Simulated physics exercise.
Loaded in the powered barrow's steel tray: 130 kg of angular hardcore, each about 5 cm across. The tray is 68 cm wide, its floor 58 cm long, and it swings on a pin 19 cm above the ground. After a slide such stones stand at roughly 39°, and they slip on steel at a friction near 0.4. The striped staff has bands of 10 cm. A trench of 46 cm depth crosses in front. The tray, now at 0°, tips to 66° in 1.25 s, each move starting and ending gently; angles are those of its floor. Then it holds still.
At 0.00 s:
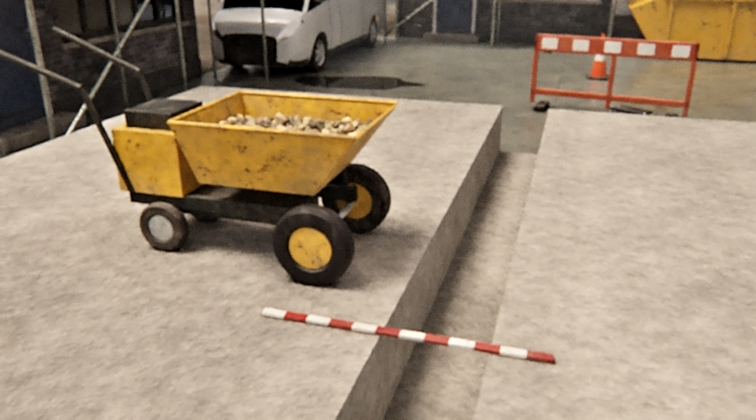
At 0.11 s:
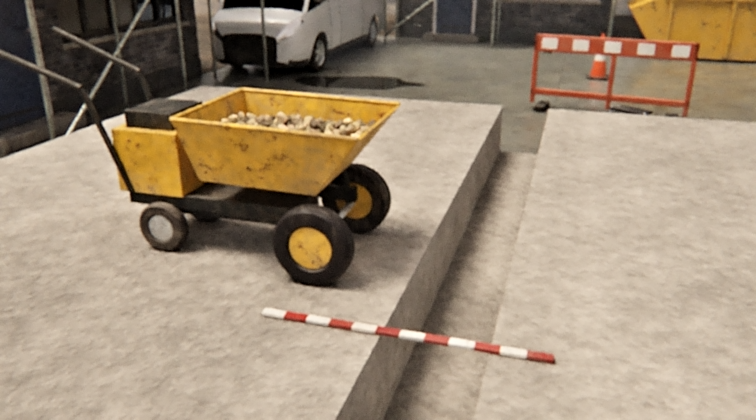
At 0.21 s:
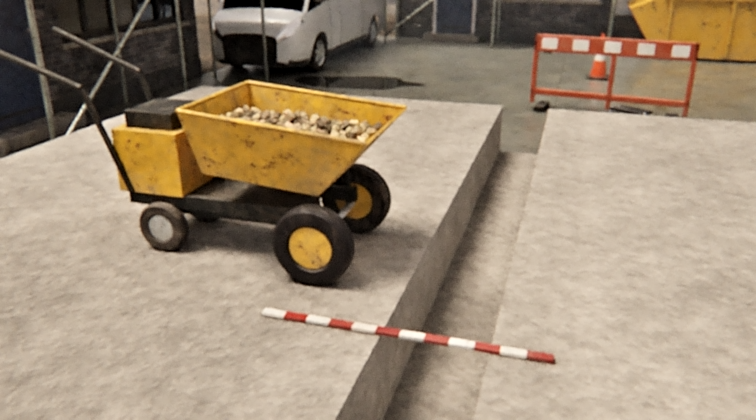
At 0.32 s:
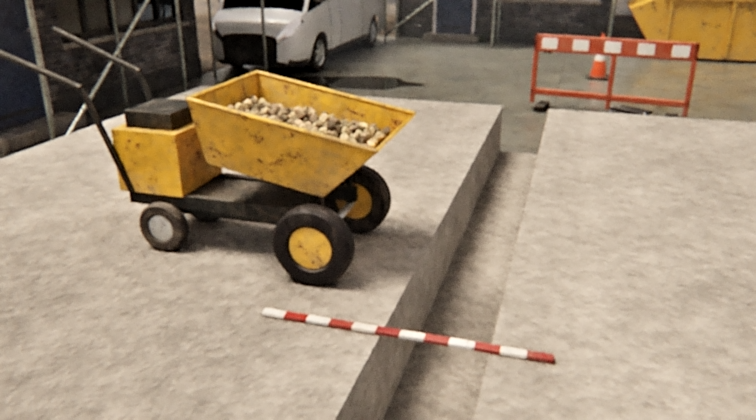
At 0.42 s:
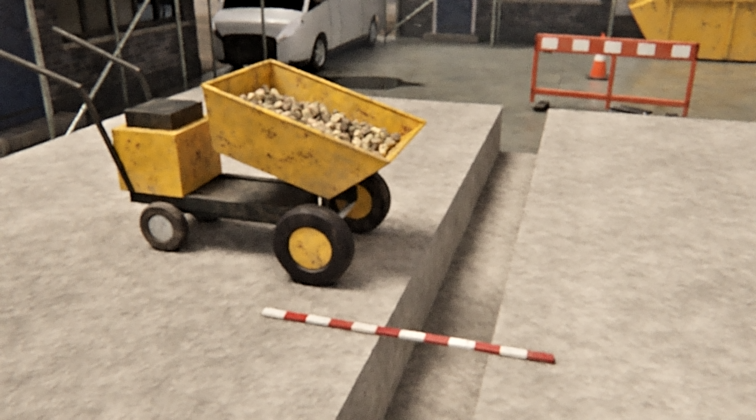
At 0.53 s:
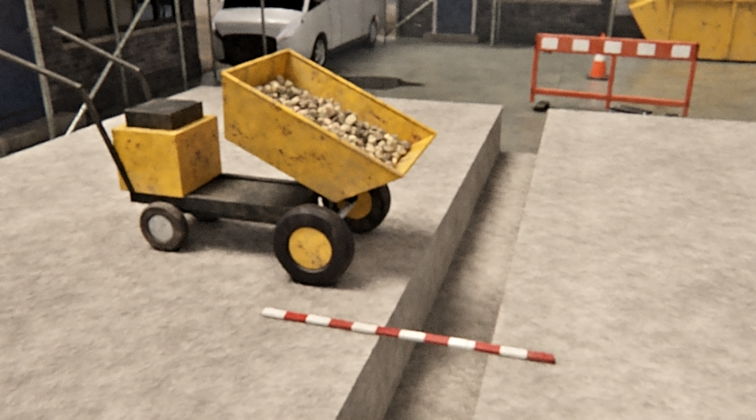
Yellow tray of stones on a small wheeled barrow tilting steadily forward to the right beside a trench, the chassis staying still.
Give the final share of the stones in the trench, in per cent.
About 59 per cent.
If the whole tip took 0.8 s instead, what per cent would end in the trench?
In that case some 50 per cent.
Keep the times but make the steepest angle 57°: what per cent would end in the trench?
Then about 15 per cent.
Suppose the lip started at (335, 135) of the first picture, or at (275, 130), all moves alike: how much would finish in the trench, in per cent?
Near 65 per cent from the first place, 35 from the second.
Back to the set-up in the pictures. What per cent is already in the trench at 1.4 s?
Some 10 per cent.
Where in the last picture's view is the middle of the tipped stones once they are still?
Near (471, 348).
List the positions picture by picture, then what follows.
The tray is at 0°, its lip at (355, 138); the top of the load is at (302, 123), in the first frame.
Lip at (358, 140), floor tilted 1°, highest stones at (304, 122); the stones move at 0.2 m/s on average, in the second frame.
The tray is at 5°, its lip at (365, 144); the top of the load is at (271, 116); the stones move at 0.4 m/s on average, in the third frame.
Lip at (377, 152), floor tilted 11°, highest stones at (255, 105); the stones move at 0.5 m/s on average, in the fourth frame.
The tray is at 18°, its lip at (390, 162); the top of the load is at (264, 95); the stones move at 0.6 m/s on average, in the fifth frame.
Lip at (403, 176), floor tilted 26°, highest stones at (279, 86); the stones move at 0.7 m/s on average, in the sixth frame.
After 0.9 s the floor is at 56°; 100 % in the tray; the foremost stones are at (429, 209).
After 1.4 s the floor is at 66°; 92 % in the tray, 8 % in the trench; the foremost stones are at (495, 325).
After 1.7 s the floor is at 66°; 65 % in the tray, 33 % in the trench, 2 % past the trench; the foremost stones are at (544, 279).
After 3.7 s the floor is at 66°; 39 % in the tray, 59 % in the trench, 2 % past the trench; the foremost stones are at (560, 289).
